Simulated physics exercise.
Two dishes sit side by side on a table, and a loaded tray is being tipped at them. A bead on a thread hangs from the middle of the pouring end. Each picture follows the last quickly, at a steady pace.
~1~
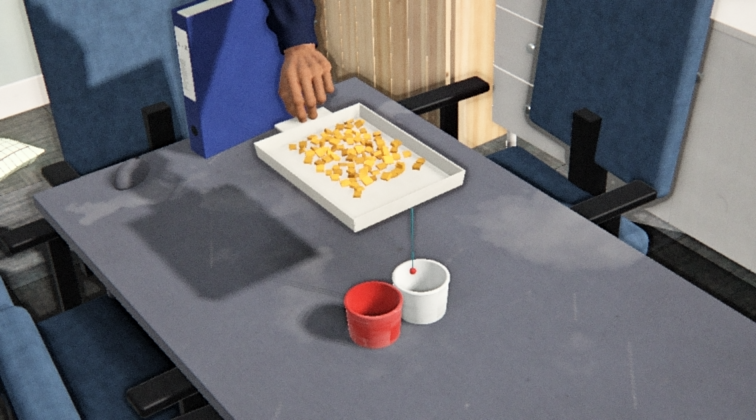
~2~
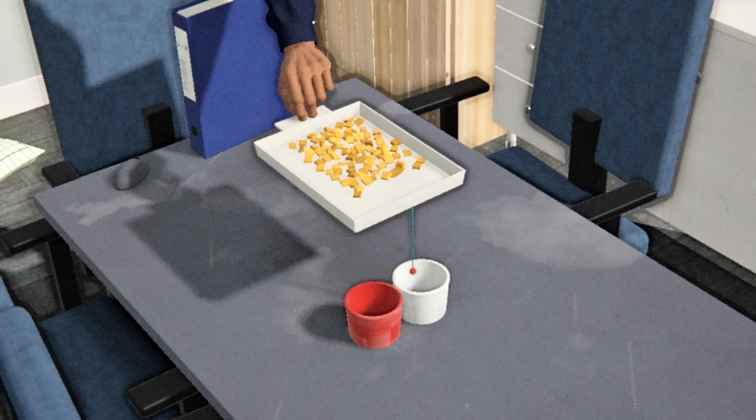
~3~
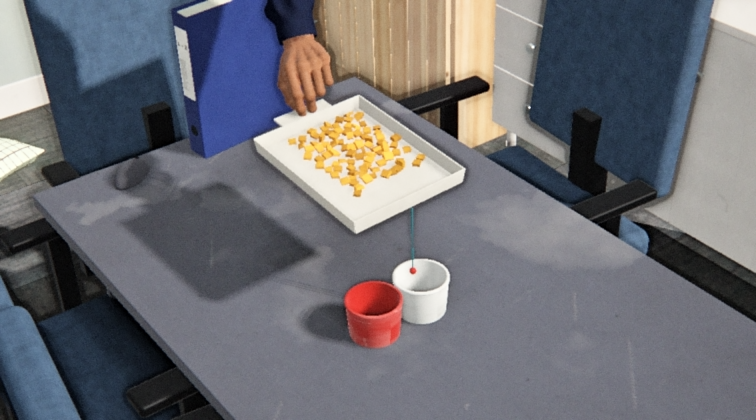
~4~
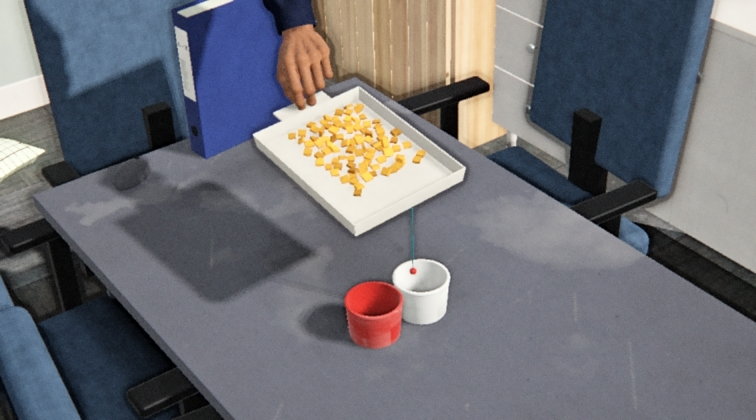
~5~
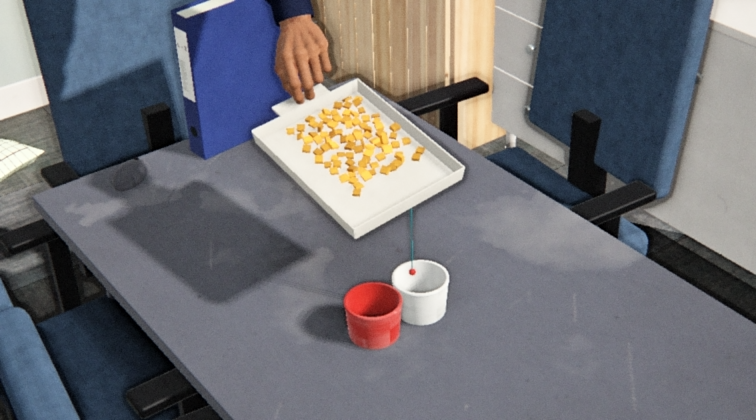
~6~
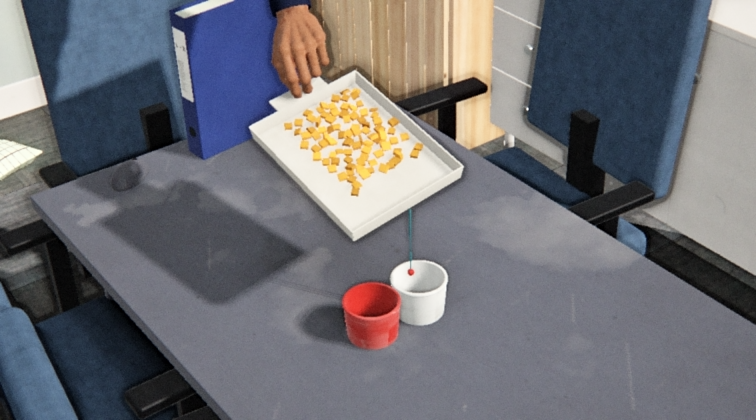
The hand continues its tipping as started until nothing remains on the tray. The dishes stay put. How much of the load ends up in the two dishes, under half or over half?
It looks like most goes in the dishes, when all's done.
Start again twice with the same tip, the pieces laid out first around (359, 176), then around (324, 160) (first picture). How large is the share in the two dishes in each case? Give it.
You'd see roughly 80 per cent first and roughly 80 per cent second.
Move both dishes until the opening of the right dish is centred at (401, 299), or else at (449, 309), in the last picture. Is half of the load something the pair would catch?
In the first position shy of half, in the second shy of half.
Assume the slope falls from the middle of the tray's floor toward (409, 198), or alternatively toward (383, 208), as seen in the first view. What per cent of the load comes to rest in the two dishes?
Shares, approx.: 0 %, then 30 %.
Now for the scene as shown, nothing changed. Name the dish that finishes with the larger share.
Winner: The left side.
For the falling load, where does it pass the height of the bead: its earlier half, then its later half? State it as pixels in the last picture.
Around (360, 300) at first; around (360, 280) after that.
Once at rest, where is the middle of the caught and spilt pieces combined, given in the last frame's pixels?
(367, 328).
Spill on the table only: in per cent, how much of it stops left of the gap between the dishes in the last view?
Looks like close to 90 per cent of it.
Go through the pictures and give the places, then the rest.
In the first picture, corners of the pouring end at (355, 218) and (462, 171), level; middle of the load at (352, 152), small crackers; left dish at (391, 327); right dish at (438, 303); bead on its thread at (413, 271).
In the second picture, corners of the pouring end at (355, 219) and (462, 170), level; middle of the load at (352, 151).
In the third picture, corners of the pouring end at (355, 220) and (462, 169), tipped barely, lowest at the left corner; middle of the load at (351, 147).
In the fourth picture, corners of the pouring end at (355, 223) and (462, 168), tipped a little, lowest at the left corner; middle of the load at (351, 143).
In the fifth picture, corners of the pouring end at (355, 227) and (462, 167), tipped a little, lowest at the left corner; middle of the load at (350, 138).
In the sixth picture, corners of the pouring end at (353, 230) and (460, 166), tipped clearly, lowest at the left corner; middle of the load at (349, 134); left dish at (389, 328); right dish at (436, 304).
Soon, tray tipped steeply; nearly all on the tray; a stray few outside both; a stray few in the air.
A while on, tray tipped past a quarter turn; most on the tray; a stray few in the left dish; a small part outside both; a stray few in the air.
Towards the end, tray tipped past a quarter turn; most in the left dish; about a quarter outside both.
Finally, tray tipped past a quarter turn; most in the left dish; none in the right dish; about a quarter outside both.
